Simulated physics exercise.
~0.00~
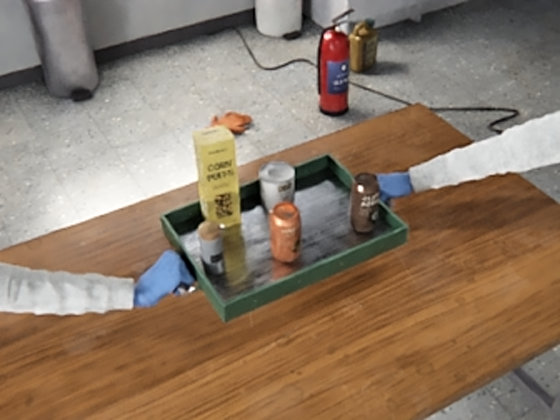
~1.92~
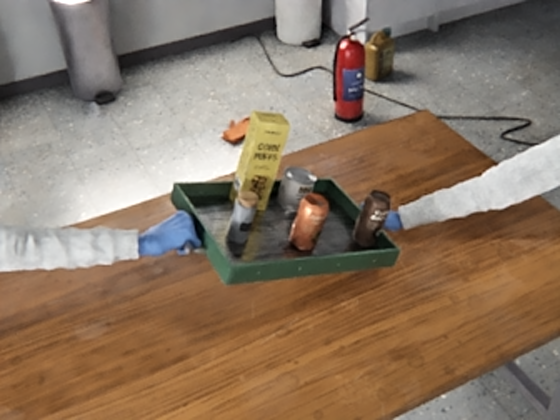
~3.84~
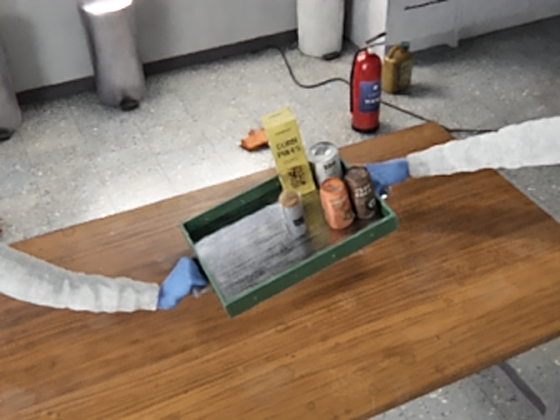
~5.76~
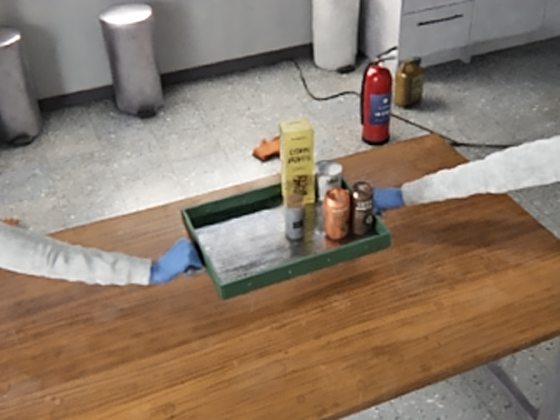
Two gloved hands tilted a green-rimmed tray above a wooden table, first one way and then the other, and the yellow carton, cans and grey shaker slid into a cluster toward the right, ending upright as the tray came level.
